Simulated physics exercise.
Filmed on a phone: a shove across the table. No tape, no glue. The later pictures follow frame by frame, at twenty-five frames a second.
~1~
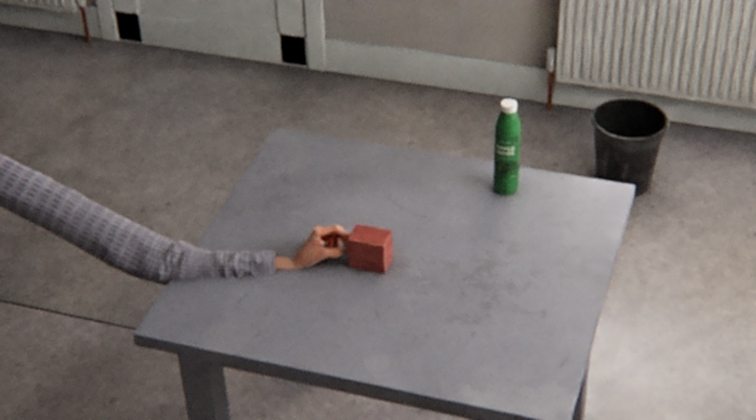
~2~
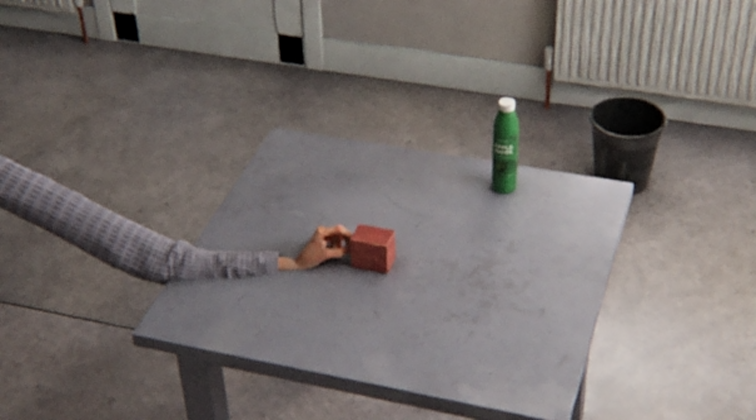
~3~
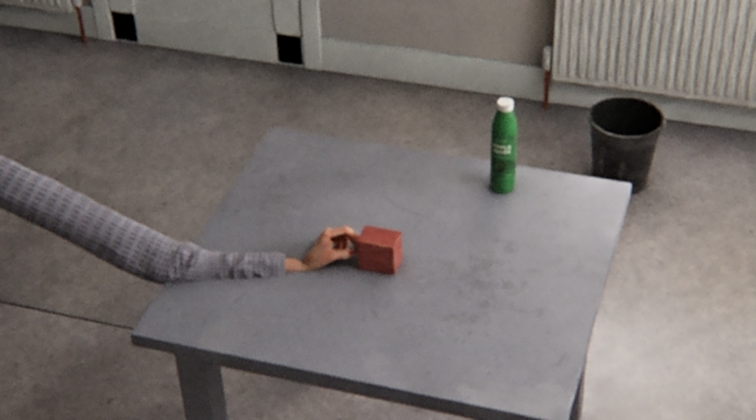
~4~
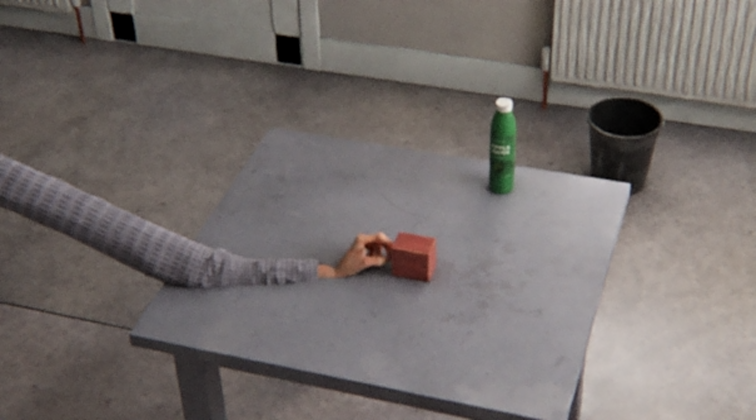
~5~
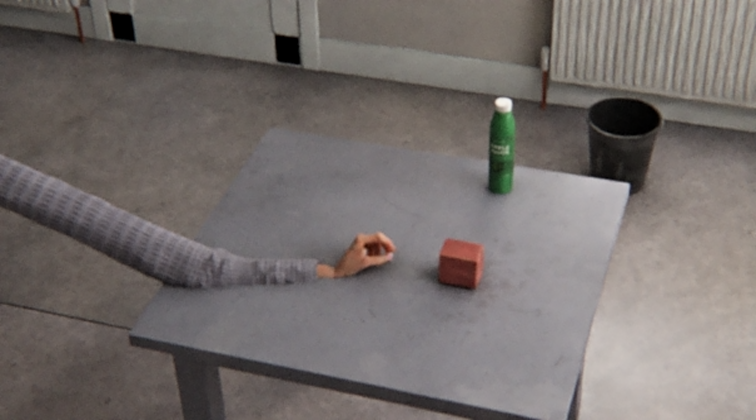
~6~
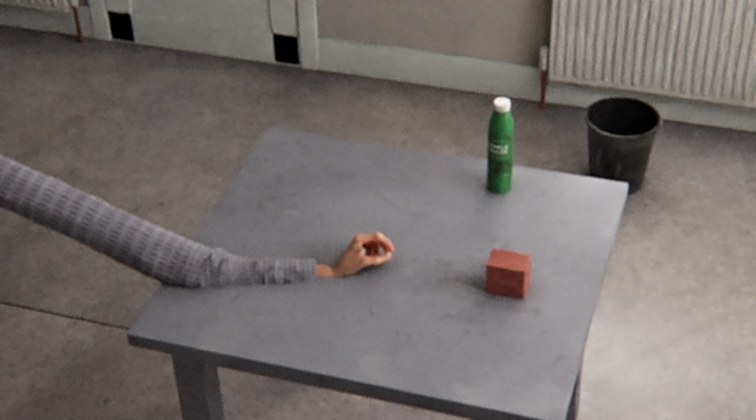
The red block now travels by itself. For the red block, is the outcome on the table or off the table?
The red block falls off the table.
Then, 0.30 s past the last view, red block now off the table.
Then, 0.50 s past the last view, things are still on the move.
Finally, off the table, red block.
